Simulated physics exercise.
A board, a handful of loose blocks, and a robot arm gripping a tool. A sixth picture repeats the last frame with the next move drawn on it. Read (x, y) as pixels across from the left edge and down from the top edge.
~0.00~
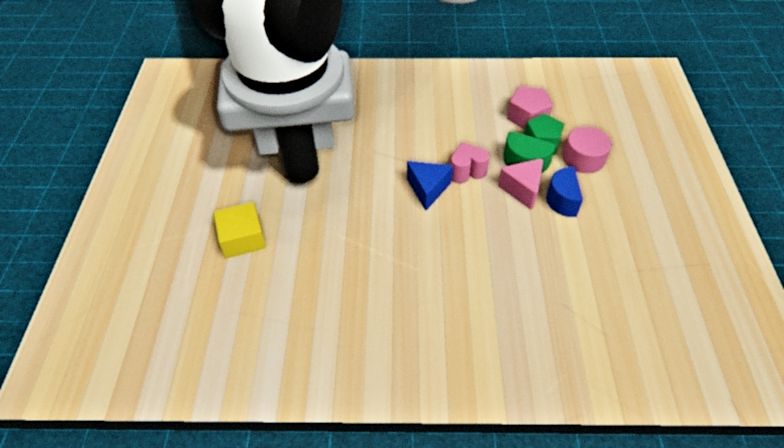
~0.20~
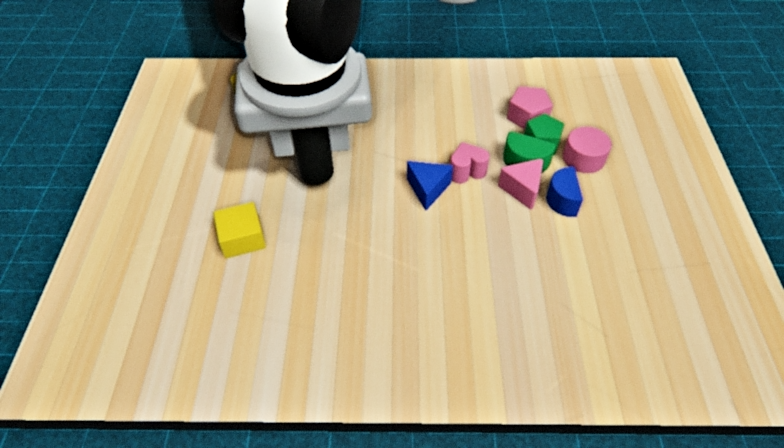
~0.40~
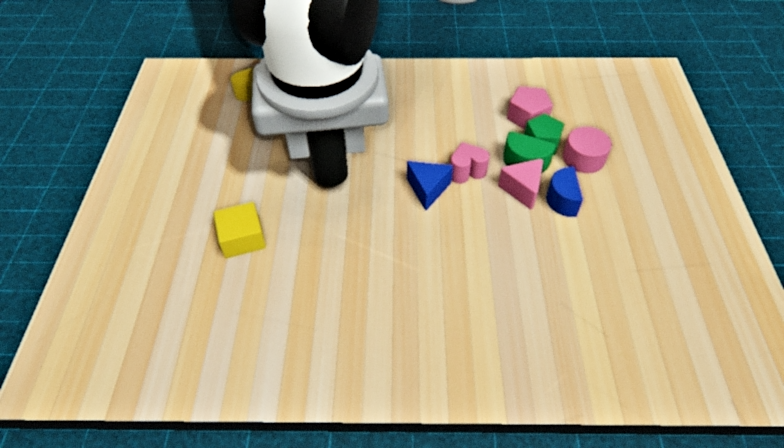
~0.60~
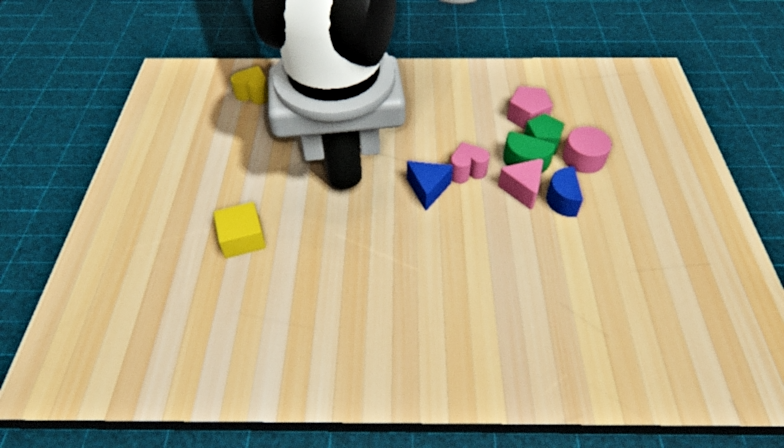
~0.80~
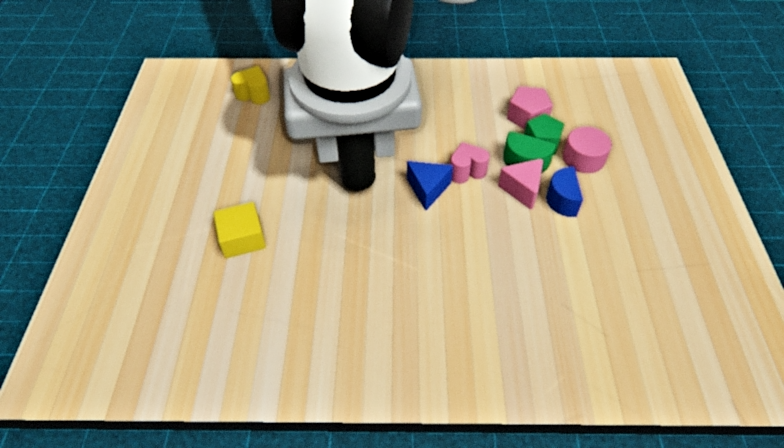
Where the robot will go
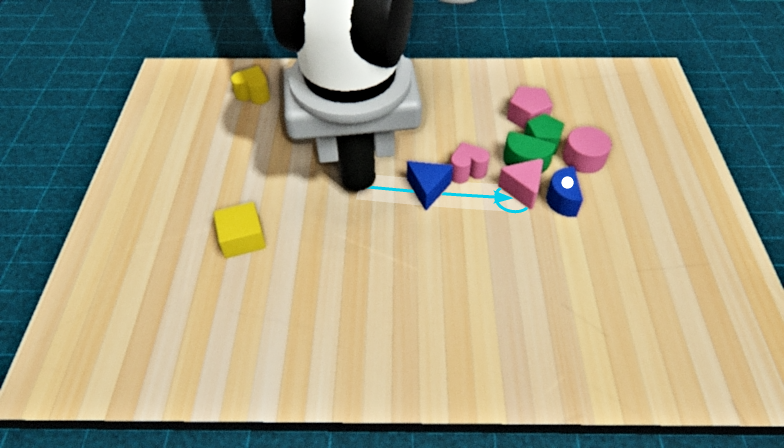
A robot arm holding a dark, rounded tool slides slowly and steadily rightward across the upper part of a pale striped wooden board, seen from above by a still camera. Its movement uncovers a yellow block near the top left, behind it, while a yellow cube sits lower left on the board. Pink, green and blue blocks, including a blue triangular one, stay motionless in a loose cluster at right.
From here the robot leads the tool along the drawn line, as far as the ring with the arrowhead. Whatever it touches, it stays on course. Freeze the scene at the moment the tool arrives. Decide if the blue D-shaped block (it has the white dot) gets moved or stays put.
Here the blue D-shaped block moves off its spot.
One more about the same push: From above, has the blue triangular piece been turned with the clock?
Yes - that is the case.
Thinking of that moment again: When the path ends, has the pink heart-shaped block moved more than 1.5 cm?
Yes, I think so.
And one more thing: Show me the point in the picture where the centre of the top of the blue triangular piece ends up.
Somewhere near (550, 188).
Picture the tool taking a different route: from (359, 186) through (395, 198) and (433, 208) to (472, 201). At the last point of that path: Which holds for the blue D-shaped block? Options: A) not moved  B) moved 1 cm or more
The answer is A.
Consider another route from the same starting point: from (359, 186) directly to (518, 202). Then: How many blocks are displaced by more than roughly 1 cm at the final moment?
Three or more blocks move more than 1 cm.
Drawn move, from (359, 186) to (513, 198); the dot is on the blue D-shaped block.
On the path given first. One third of the way, tool at (410, 183); blue triangular piece at (443, 174), turned 20° clockwise.
Two thirds of the way, tool at (464, 187); blue triangular piece at (498, 179), turned 25° clockwise; pink heart-shaped block at (485, 147), turned 60° anticlockwise; pink triangular piece at (534, 171).
At the end, tool at (515, 190); blue triangular piece at (550, 188), turned 35° clockwise; pink heart-shaped block at (486, 147), turned 70° anticlockwise; pink triangular piece at (556, 165); blue D-shaped block at (588, 182).
